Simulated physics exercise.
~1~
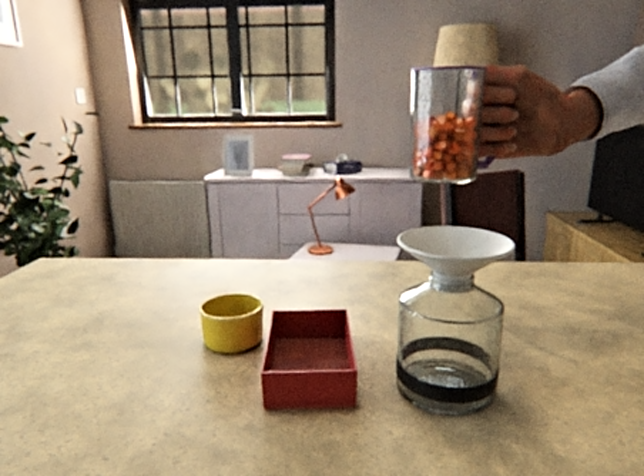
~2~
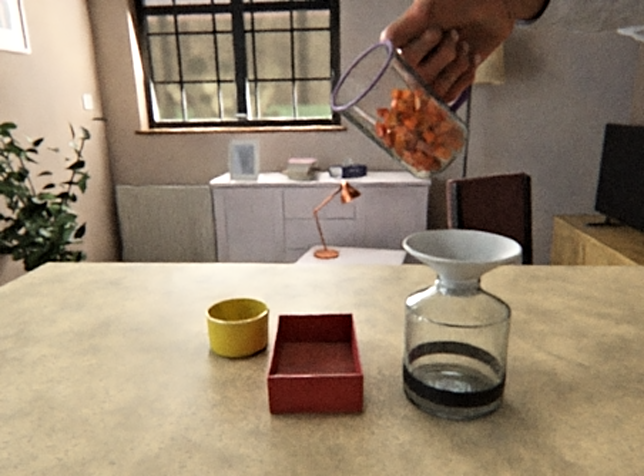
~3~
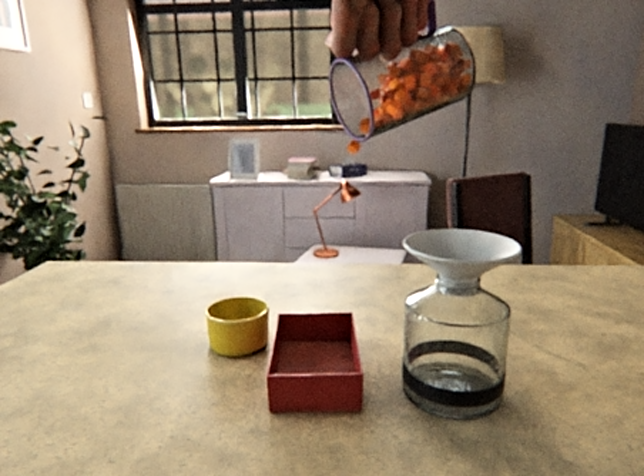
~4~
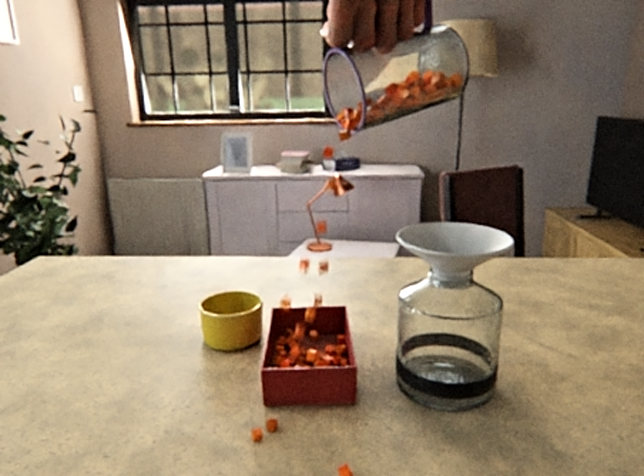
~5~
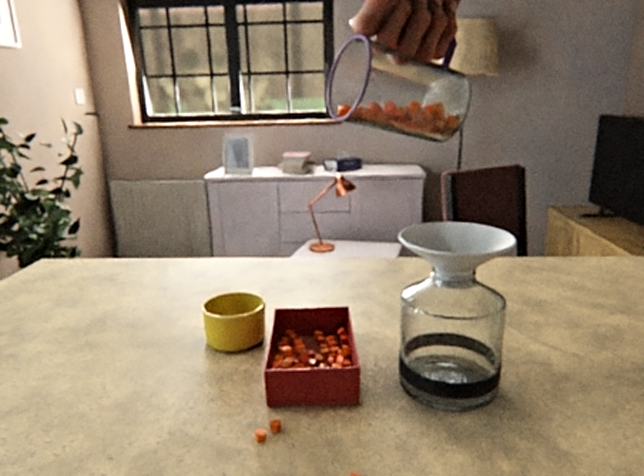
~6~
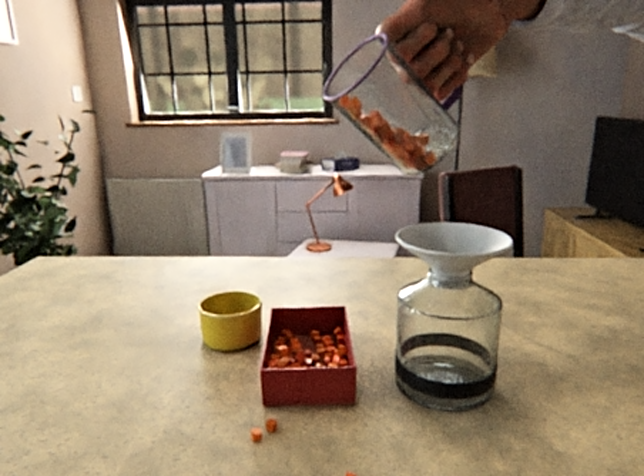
A hand tips orange cubes from a clear cup into a red tin, spilling a few.
